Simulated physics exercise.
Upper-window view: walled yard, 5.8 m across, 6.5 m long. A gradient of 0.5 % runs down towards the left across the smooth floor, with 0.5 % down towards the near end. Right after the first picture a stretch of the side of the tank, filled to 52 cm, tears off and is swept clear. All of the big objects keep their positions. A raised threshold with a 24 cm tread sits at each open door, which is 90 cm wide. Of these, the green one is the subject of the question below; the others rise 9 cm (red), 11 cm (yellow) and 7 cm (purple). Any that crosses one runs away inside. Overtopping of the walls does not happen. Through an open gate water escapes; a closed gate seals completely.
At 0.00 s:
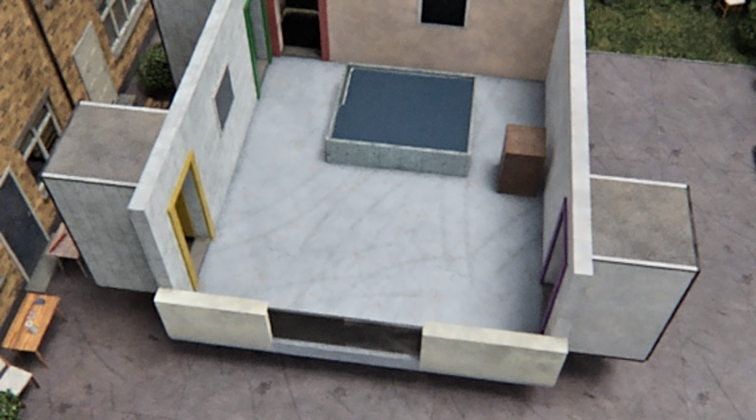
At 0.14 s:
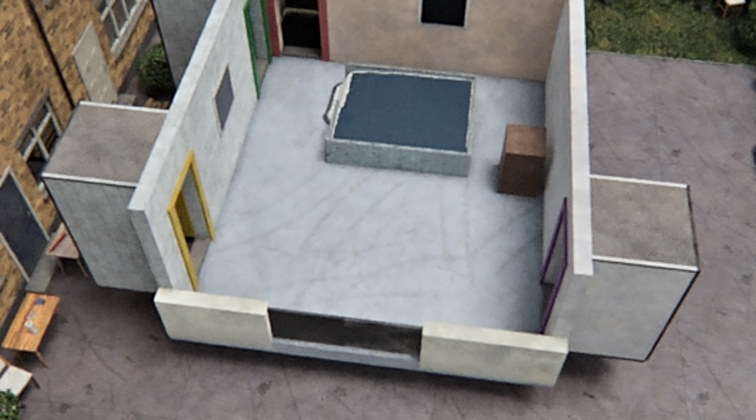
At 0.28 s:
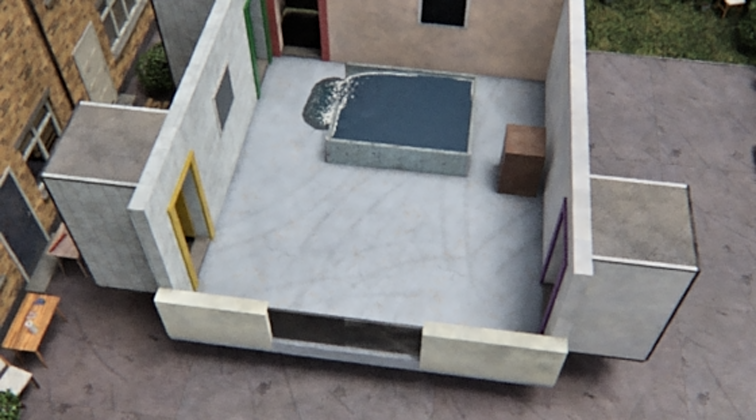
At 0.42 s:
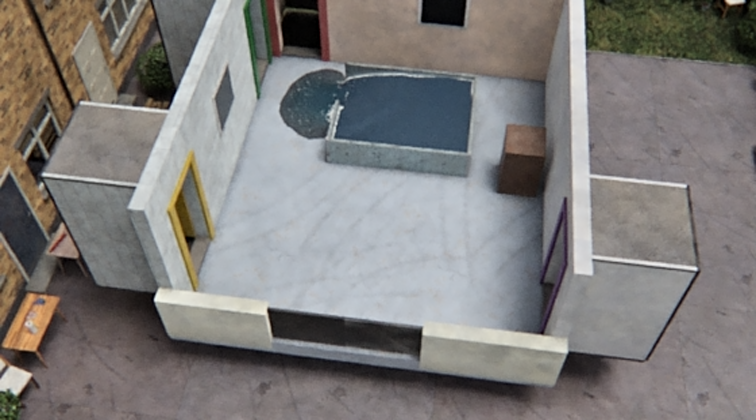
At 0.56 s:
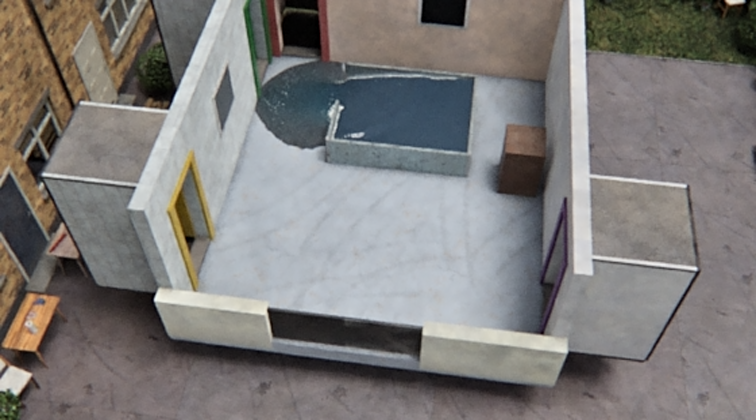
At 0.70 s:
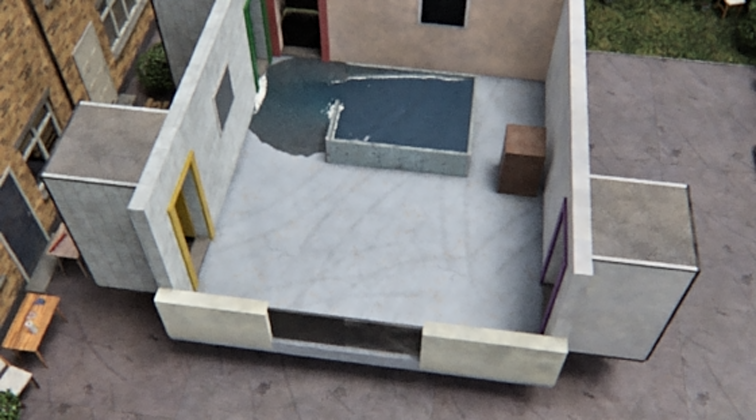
A tank's left side breaks open and water spreads across the floor to the green door.
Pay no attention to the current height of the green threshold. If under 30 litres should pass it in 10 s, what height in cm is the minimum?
The minimum is around 28 cm.
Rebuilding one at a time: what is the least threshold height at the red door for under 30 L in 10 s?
For red: Close to 22 cm.
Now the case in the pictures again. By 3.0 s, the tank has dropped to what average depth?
About 30 cm.
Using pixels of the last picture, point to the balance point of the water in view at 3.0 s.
Centre estimate: (355, 125) px, approximately.
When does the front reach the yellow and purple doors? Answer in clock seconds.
Arrival times: Yellow at 2.4 seconds, purple at 7.0 seconds.
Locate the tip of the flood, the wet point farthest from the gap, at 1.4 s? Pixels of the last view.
I'd put the front's tip around (233, 176).
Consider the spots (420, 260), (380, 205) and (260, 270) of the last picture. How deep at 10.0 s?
Going through the spots in order gives 4, 1 and 8 centimetres.
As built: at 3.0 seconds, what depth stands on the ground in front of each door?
In cm: Red 22, yellow 3, purple 0, green 30.
After 1.4 s water covers 15 % of the floor, deepest (38 cm) near (273, 55); 29 cm at the green door, 21 litres in over its 16 cm threshold.
After 3.0 s water covers 30 % of the floor, deepest (30 cm) near (271, 61); 30 cm at the green door, 152 litres in over its 16 cm threshold.
After 10.0 s water covers 85 % of the floor; 12 cm at the green door, 235 litres in over its 16 cm threshold.
At the green door as built, the water arrived by 0.7 s and peaked near 34 cm at 1.8 s.
With a threshold of 23.5 cm, 73 litres would have come in within the 10 s; with 31.5 cm, 8 litres. So under 30 litres takes about 28 cm.
